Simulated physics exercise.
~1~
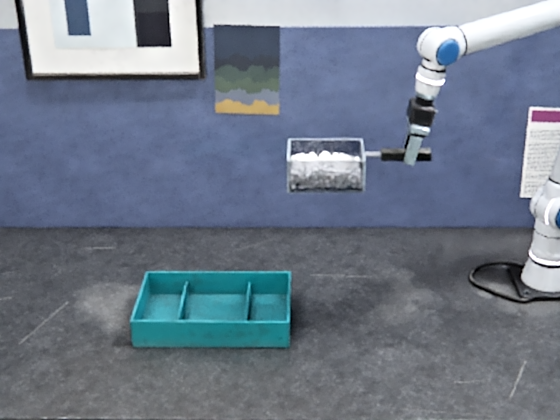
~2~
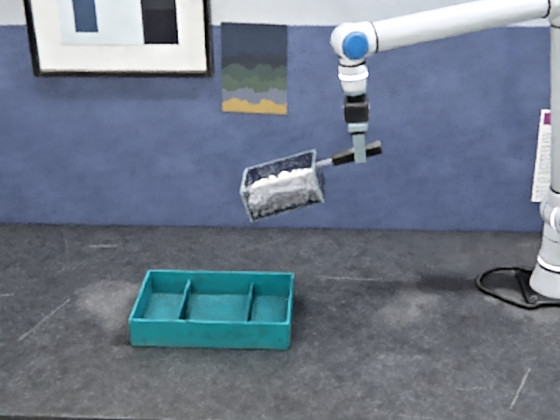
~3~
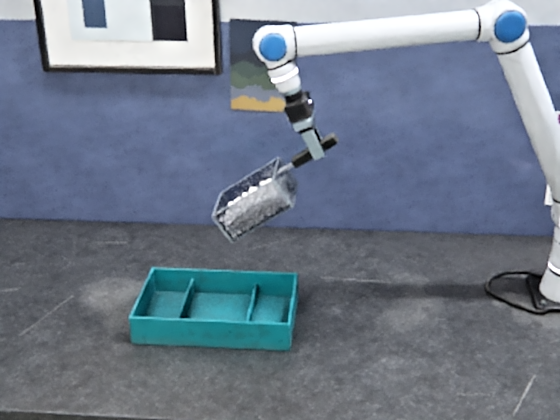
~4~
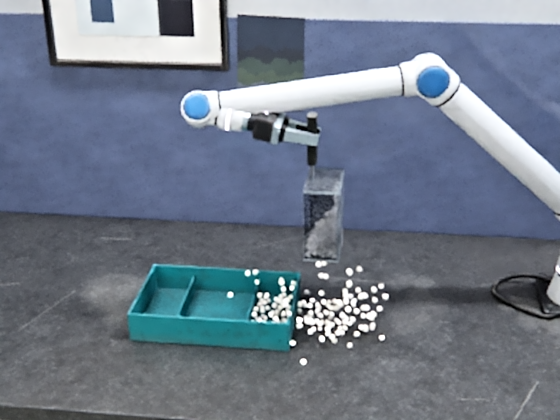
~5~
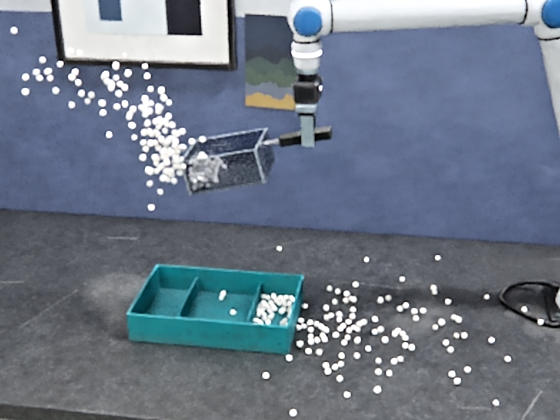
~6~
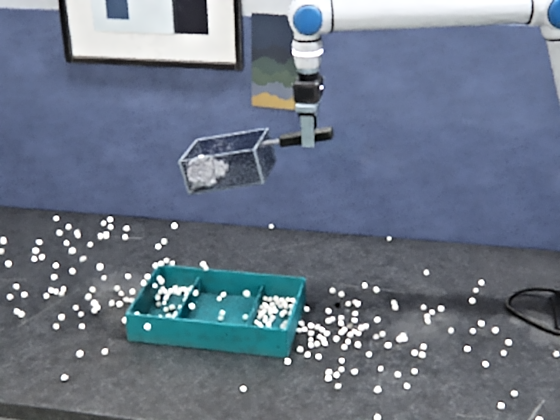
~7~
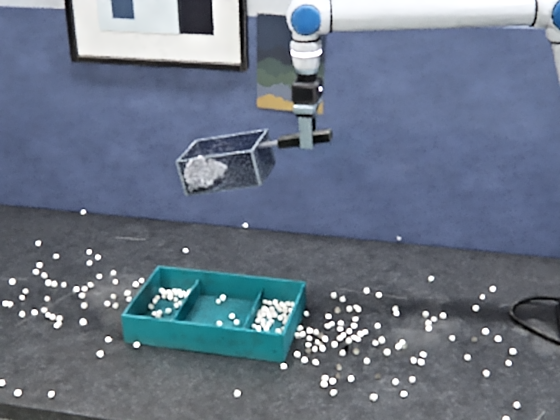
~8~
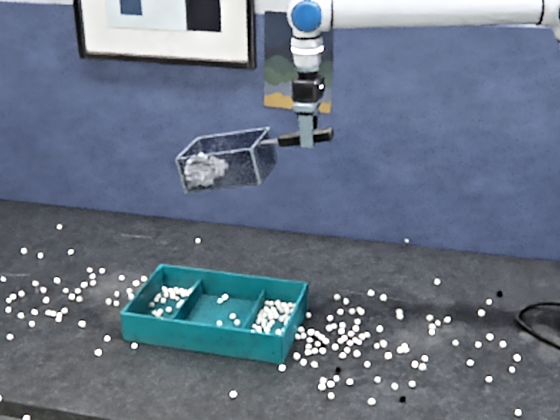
A robot arm tips a clear box, scattering white beads into a teal crate and across the table.
